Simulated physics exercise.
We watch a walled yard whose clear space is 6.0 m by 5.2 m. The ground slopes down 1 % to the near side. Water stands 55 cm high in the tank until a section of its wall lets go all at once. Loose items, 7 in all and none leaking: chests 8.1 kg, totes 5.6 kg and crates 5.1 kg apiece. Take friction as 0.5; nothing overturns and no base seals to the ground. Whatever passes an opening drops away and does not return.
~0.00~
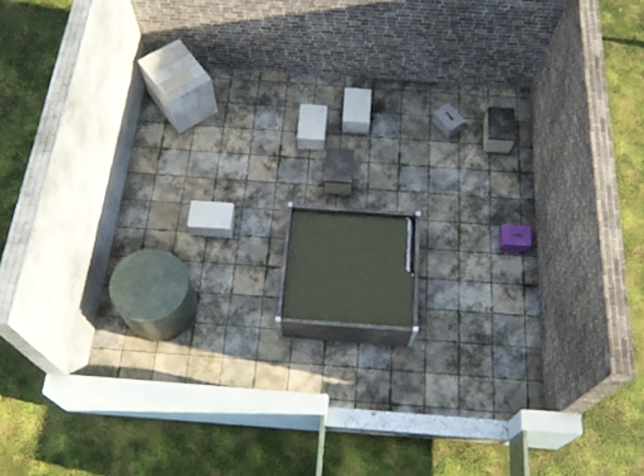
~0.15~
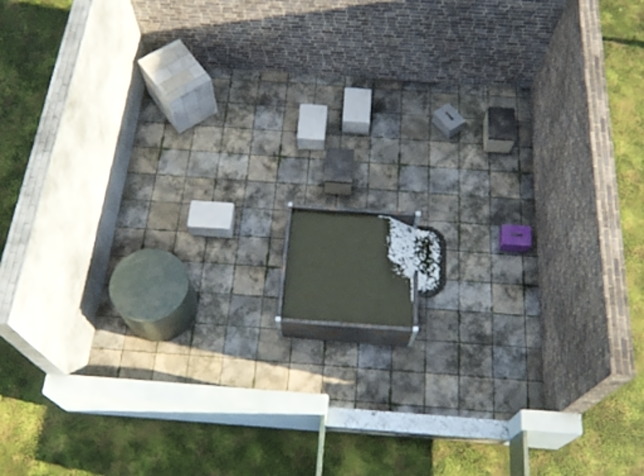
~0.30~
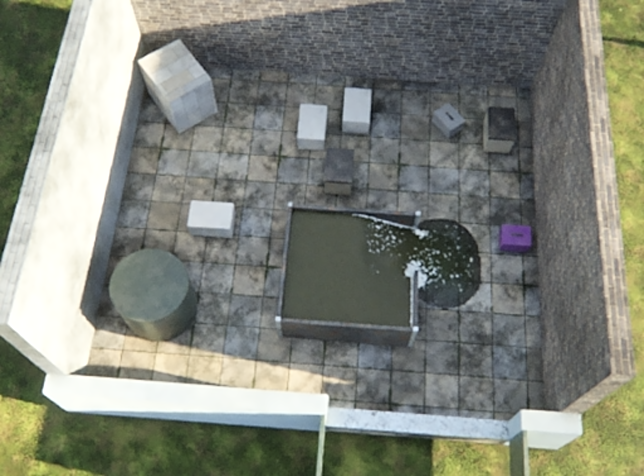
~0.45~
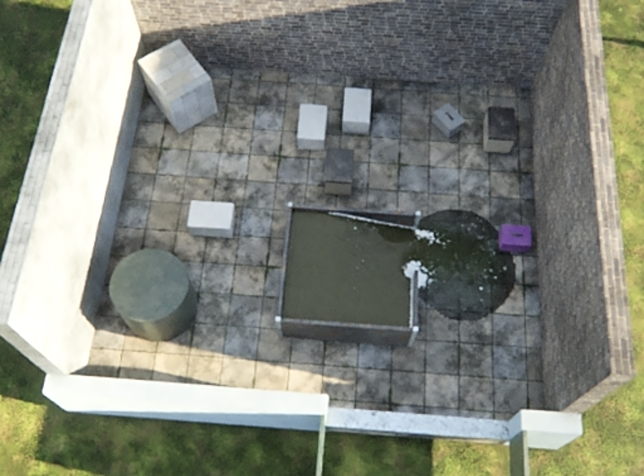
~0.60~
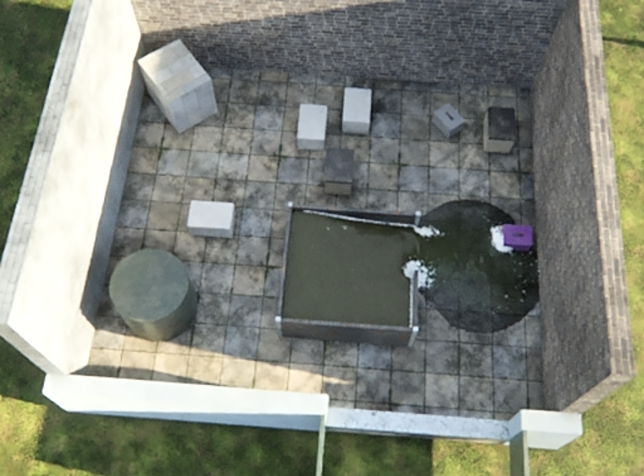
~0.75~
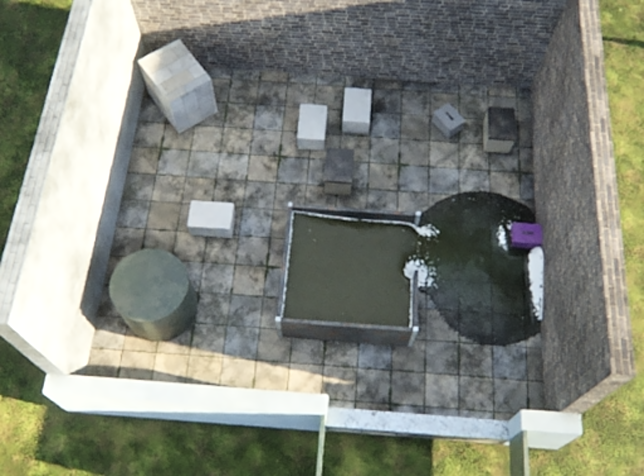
Dark, foam-edged water bursts through the right side of a square walled tank in a paved, walled yard, seen from high above by a still camera. White, grey and dark boxes stand toward the back and left, a grey-green cylinder at lower left, a purple tote by the right wall. The pool widens rightward, reaches the tote, foams around it and nudges it slightly right, while everything else stays put.
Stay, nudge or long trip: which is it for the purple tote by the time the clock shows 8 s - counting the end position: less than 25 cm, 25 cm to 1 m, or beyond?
The purple tote ends far away.
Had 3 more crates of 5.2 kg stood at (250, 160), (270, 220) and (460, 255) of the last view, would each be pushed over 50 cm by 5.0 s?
In turn: Less, short of it, over.
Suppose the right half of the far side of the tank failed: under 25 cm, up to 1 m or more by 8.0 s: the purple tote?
In that case the purple tote gets carried off.
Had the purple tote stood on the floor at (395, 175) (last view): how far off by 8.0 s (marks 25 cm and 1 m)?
It holds its place.
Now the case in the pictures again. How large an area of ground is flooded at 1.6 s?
Some 8.5 m2.
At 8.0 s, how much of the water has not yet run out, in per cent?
About 80 per cent.
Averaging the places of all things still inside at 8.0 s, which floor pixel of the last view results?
Near (244, 179).
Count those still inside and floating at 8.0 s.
3 of them.
After 1.6 s the purple tote is near (529, 210), 0.4 m from its start, afloat; 0 of 7 are out; 1 afloat.
After 3.6 s the purple tote is near (483, 83), 2.5 m from its start, afloat; 0 of 7 are out; 1 afloat.
After 5.6 s the purple tote is near (347, 90), 3.4 m from its start, aground; 0 of 7 are out; 2 afloat.
After 8.0 s the purple tote is near (237, 106), 4.5 m from its start, afloat; 0 of 7 are out; 3 afloat.
